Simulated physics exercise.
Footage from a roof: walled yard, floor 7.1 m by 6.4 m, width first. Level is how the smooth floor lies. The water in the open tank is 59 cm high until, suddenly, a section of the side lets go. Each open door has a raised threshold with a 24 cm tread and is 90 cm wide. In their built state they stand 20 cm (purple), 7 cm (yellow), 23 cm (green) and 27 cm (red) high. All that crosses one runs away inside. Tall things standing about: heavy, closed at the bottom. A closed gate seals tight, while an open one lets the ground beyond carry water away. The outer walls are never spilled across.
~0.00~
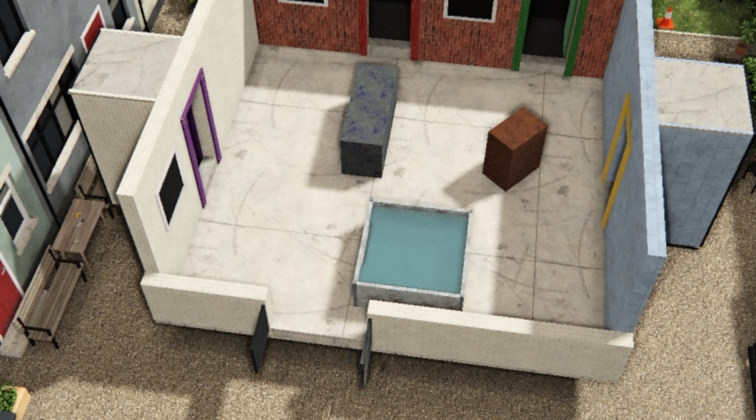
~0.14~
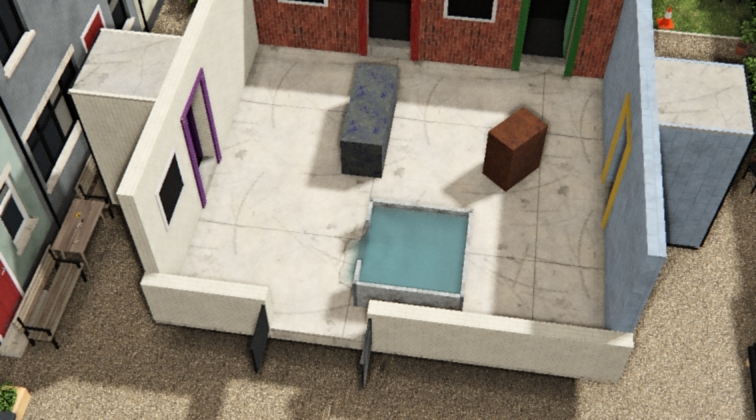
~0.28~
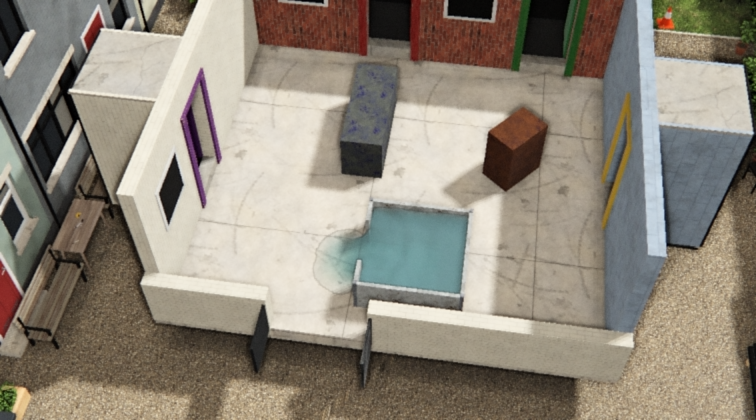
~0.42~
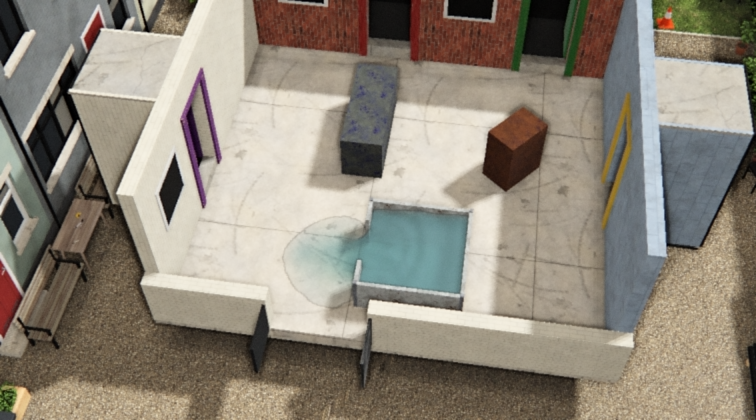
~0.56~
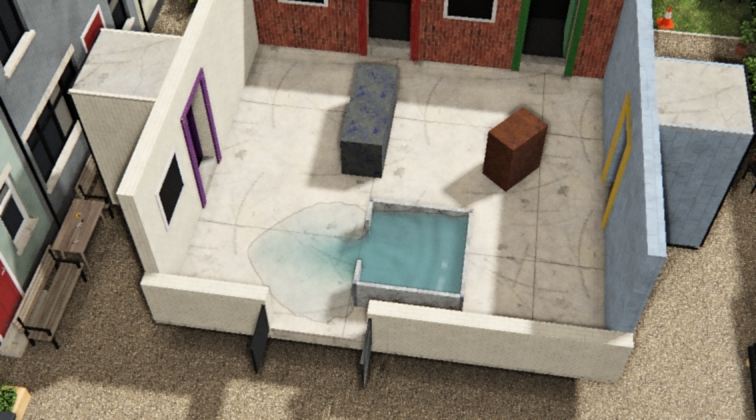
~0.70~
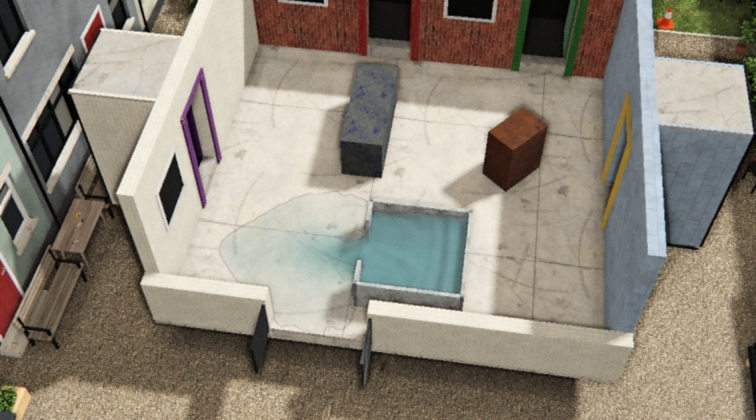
To begin with, an open tank of still, blue-green water stands on the pale floor of a walled yard, near a stone block and a brown box. Water then pours from its left side, and a thin, clear sheet widens leftward across the floor while the tank's level drops somewhat.
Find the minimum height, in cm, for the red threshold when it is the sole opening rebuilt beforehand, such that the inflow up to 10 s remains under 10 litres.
The minimum height is about 5.5 cm.
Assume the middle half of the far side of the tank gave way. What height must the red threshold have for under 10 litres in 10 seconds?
If so: Around 12.5 cm.
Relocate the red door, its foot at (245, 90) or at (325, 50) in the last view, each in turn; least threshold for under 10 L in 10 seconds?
You'd want about 5.5 cm there first, then about 9.5 cm.
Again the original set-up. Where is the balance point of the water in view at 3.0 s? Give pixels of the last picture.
(319, 241) or so.
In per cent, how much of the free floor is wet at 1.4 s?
Approximately 20 %.
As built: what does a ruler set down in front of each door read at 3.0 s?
Depth (cm): Purple 15 / yellow 0 / green 0 / red 0.
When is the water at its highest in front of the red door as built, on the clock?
It peaks at about 6.0 s.
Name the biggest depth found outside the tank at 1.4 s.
35 cm.
After 1.4 s water covers 20 % of the floor, deepest (35 cm) near (171, 302); it has not reached the red door.
After 3.0 s water covers 25 % of the floor, deepest (20 cm) near (356, 261); it has not reached the red door.
After 10.0 s water covers 65 % of the floor, deepest (9 cm) near (242, 95); 7 cm at the red door, 0 litres in over its 27 cm threshold.
At the red door as built, the water arrived by 4.6 s and peaked near 10 cm at 6.2 s.
Run again over the same 10 s with other heights there, 14 litres in over 5 cm, 5 litres over 6.5 cm. The limit of 10 litres is kept from about 5.5 cm up.
